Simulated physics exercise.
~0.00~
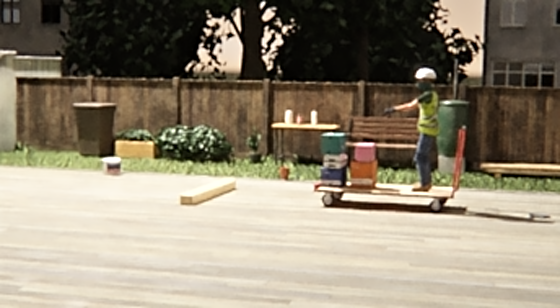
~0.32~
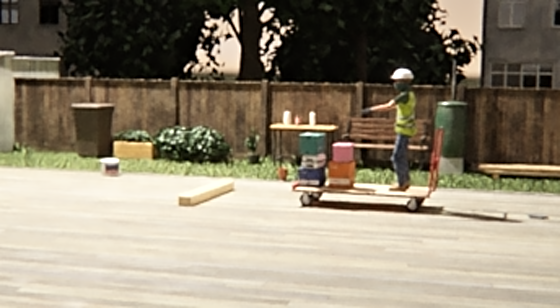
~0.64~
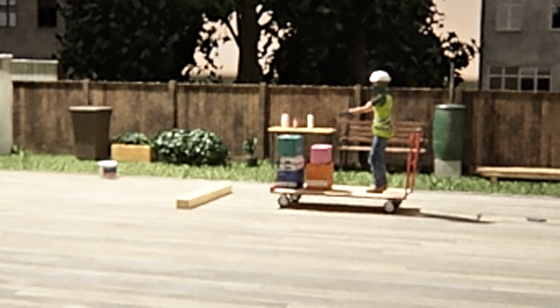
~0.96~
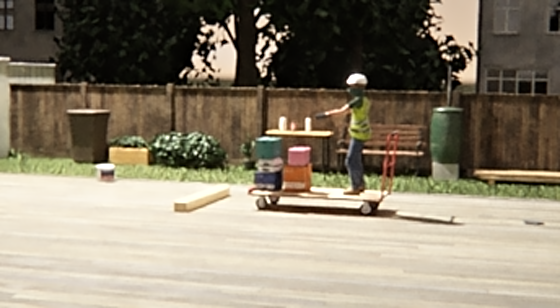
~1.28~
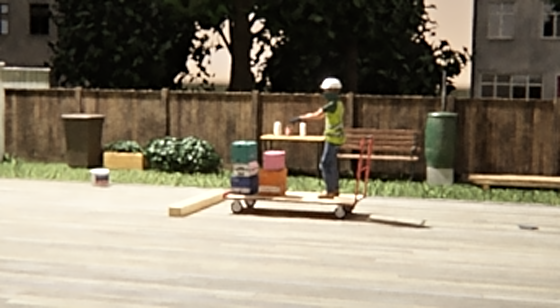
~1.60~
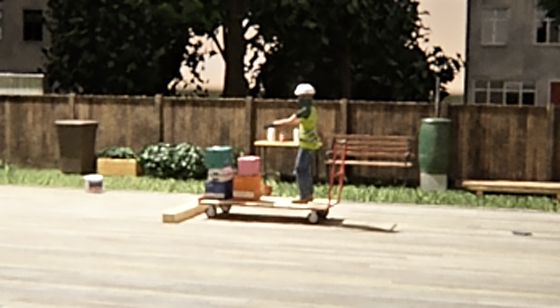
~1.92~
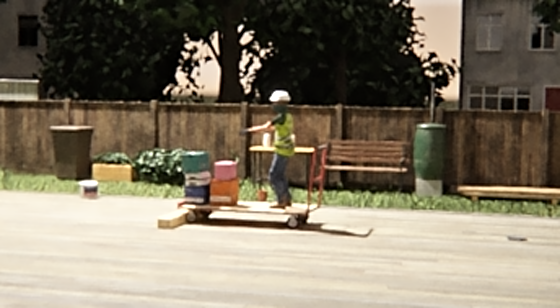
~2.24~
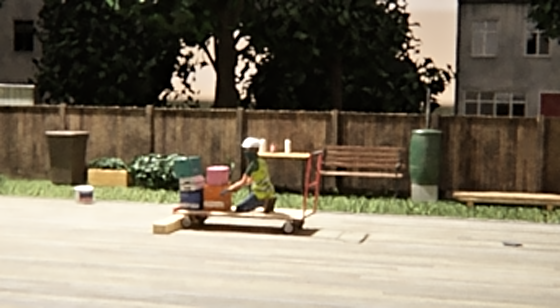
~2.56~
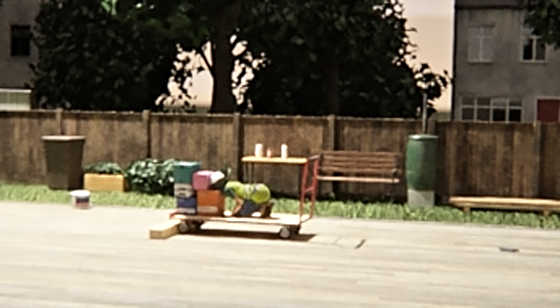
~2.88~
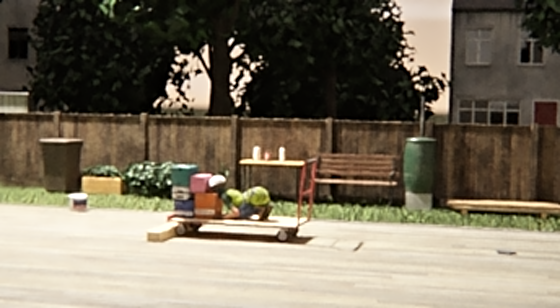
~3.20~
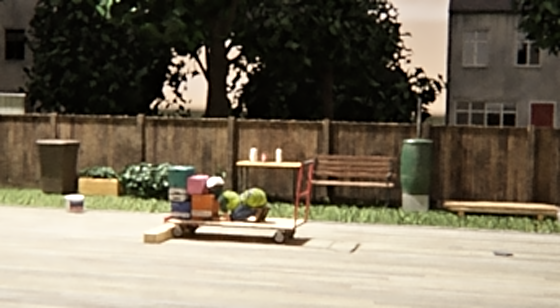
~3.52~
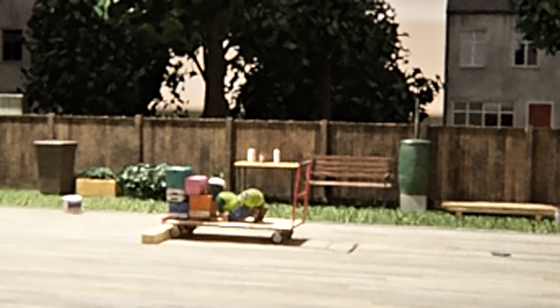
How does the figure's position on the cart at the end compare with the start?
At the start the figure stands upright behind the stacked boxes, toward the right of the view. By the end it lies crumpled low on the cart bed close behind the boxes, farther left in the view.
A flat cart carrying colourful stacked boxes and a standing figure in a white helmet rolled left across the deck until it stopped against a wooden block. The figure folded down behind the boxes, and everything ended up still on board.
